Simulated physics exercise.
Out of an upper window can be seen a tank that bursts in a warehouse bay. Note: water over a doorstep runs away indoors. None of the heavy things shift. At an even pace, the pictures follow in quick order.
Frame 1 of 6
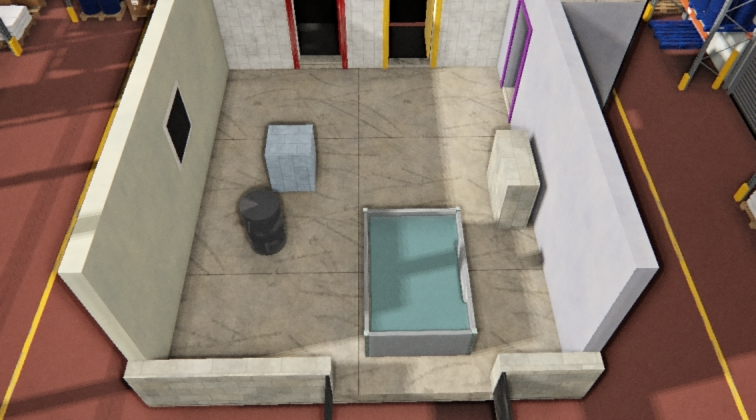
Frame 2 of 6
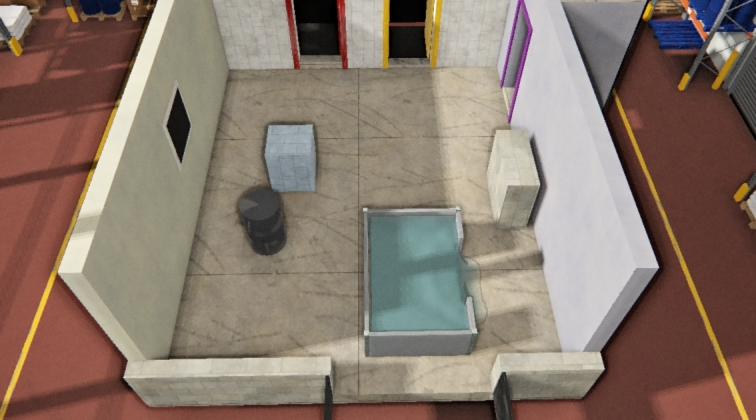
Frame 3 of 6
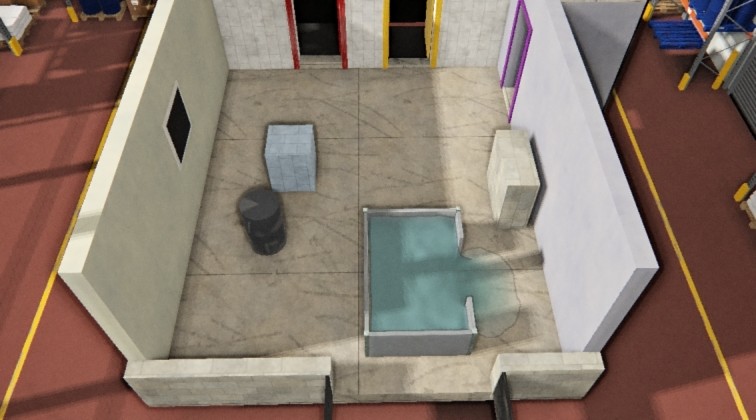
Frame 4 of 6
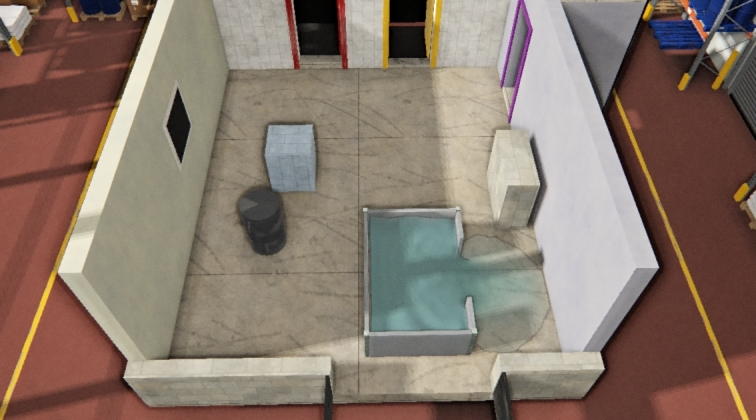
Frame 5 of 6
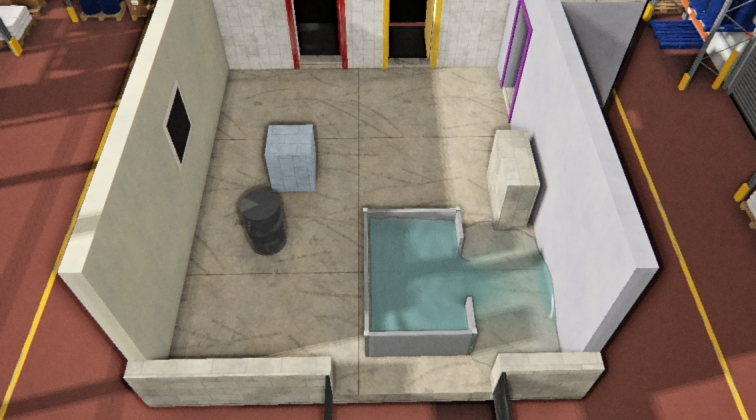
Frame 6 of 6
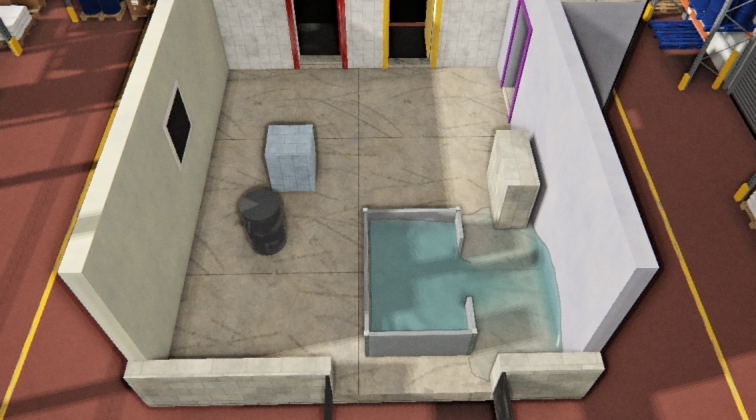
Water pours through a gap in the tank's right side and spreads to the right wall.
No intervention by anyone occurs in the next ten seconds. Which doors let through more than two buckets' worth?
In the end I expect the red door to stop at two buckets or less; I expect the yellow door to stop at two buckets or less; I expect the purple door to stop at two buckets or less.
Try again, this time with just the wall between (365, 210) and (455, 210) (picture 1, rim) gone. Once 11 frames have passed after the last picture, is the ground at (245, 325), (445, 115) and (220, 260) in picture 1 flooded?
Sequence of results: Missed by the flood, reached by the flood, missed by the flood.
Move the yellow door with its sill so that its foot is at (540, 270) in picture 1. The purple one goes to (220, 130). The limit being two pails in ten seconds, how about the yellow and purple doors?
Yellow door: Comes in high; purple door: Comes in low.
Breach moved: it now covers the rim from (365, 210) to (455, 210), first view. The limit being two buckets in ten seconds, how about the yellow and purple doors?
Result - yellow: Clears the line; purple: Clears the line.
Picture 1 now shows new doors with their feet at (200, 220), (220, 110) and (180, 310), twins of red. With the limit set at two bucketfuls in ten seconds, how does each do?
Well, the first one doesn't reach it, the next doesn't reach it, and the last doesn't reach it.
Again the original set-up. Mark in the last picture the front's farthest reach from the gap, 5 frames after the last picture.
I'd say around (511, 152).
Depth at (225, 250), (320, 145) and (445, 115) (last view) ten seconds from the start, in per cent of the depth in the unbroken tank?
About 4, 2 and 4 percent, in that order.
A moment on, water covers 10 % of the floor; the red door not reached, the yellow door not reached, the purple door not reached.
Next, water covers 20 % of the floor; the red door not reached, the yellow door not reached, the purple door wet at the sill, nothing in.
Then, water covers 40 % of the floor; the red door not reached, the yellow door wet at the sill, nothing in, the purple door wet at the sill, nothing in.
Later, water covers 65 % of the floor; the red door wet at the sill, nothing in, the yellow door wet at the sill, nothing in, the purple door wet at the sill, nothing in.
In the end, water covers 80 % of the floor; the red door wet at the sill, nothing in, the yellow door wet at the sill, nothing in, the purple door wet at the sill, nothing in.
